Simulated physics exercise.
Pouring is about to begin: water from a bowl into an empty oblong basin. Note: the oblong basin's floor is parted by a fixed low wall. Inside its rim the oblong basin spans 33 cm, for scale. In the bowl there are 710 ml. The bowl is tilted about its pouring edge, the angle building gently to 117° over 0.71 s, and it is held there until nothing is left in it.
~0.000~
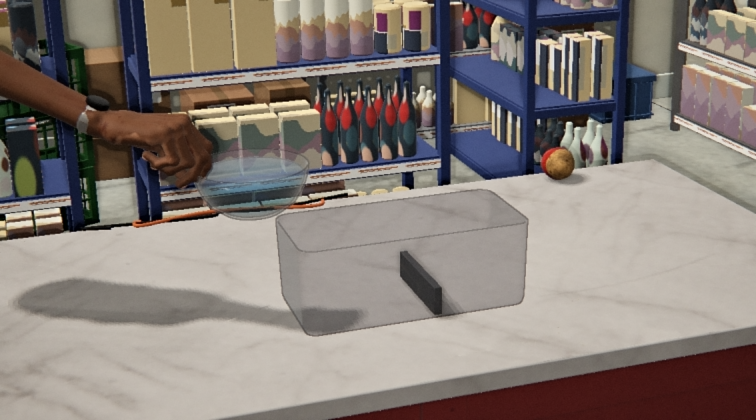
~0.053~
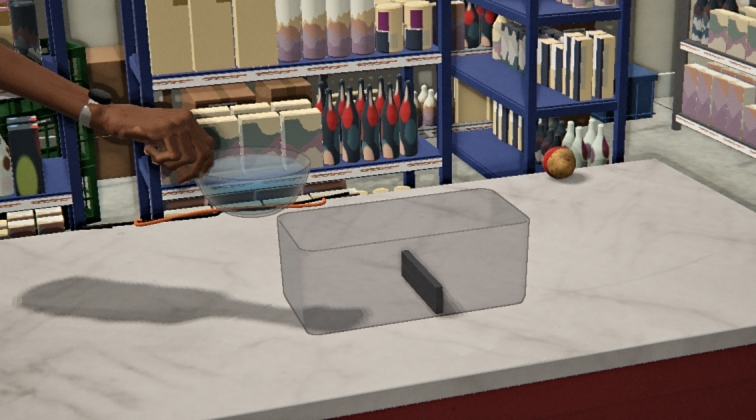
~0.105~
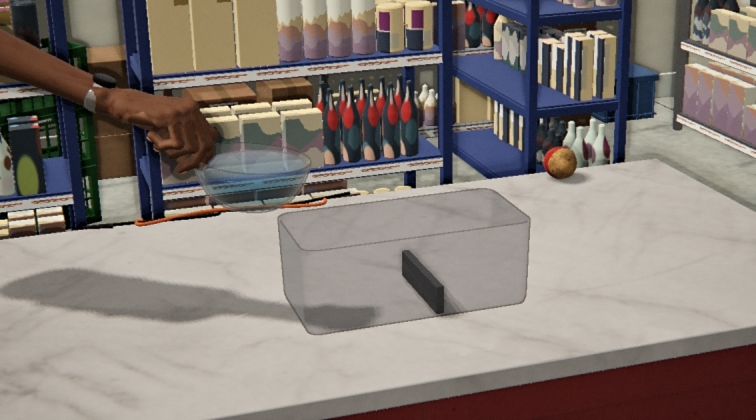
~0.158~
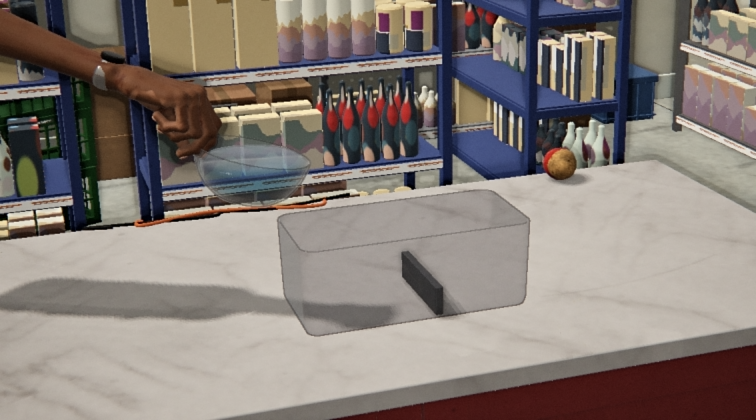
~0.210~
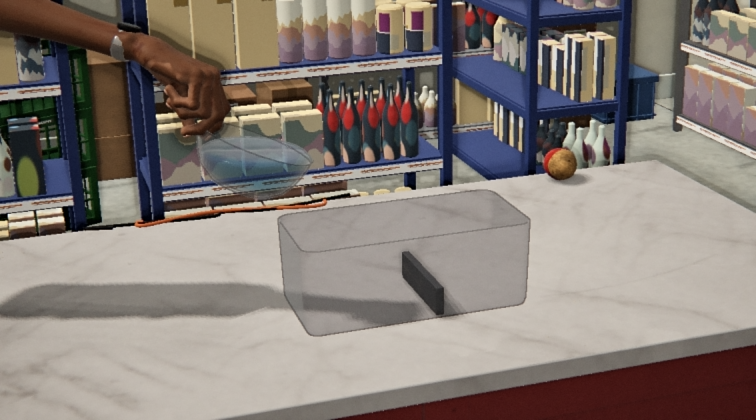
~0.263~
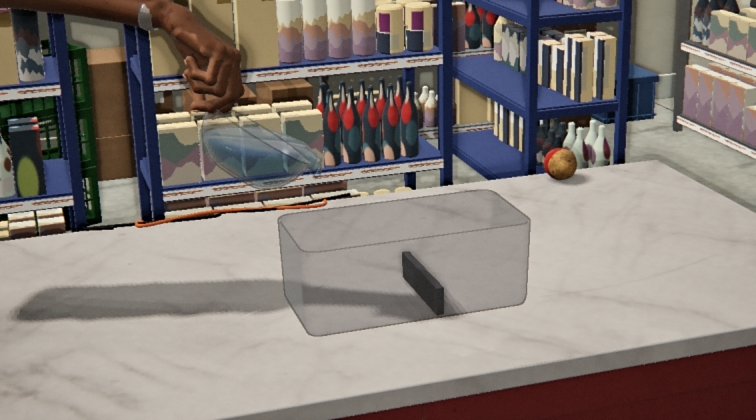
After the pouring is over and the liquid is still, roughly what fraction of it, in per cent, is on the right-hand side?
Roughly 8 out of 100 parts.
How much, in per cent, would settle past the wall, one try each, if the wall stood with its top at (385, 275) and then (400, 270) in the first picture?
65 in a hundred, followed by 30 in a hundred.
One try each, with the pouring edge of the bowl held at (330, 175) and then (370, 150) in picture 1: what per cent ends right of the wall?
Result: 25 per cent, then 70 per cent.
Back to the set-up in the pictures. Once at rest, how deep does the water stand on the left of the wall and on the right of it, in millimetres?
Left part about 22 mm deep, right part about 2 mm deep.
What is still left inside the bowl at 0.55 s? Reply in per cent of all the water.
Remaining: Near 8 % of the total.
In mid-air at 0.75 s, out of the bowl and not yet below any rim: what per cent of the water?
Some 4 per cent.
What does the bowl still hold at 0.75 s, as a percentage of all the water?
Some 0 per cent.
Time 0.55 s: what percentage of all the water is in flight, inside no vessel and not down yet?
Around 58 percent.
Then, 0.55 s in, the tilt is 102° and 8 per cent is still to pour, 34 is left of the wall and 0 right of it.
Then, 0.75 s in, the tilt is 117° and 0 per cent is still to pour, 92 is left of the wall and 4 right of it.
Then, 0.97 s in, the tilt is 117° and 0 per cent is still to pour, 88 is left of the wall and 7 right of it.
Then, 1.21 s in, the tilt is 117° and 0 per cent is still to pour, 87 is left of the wall and 8 right of it.
Finally, 87 per cent lies left of the wall, 8 right of it and 5 outside.
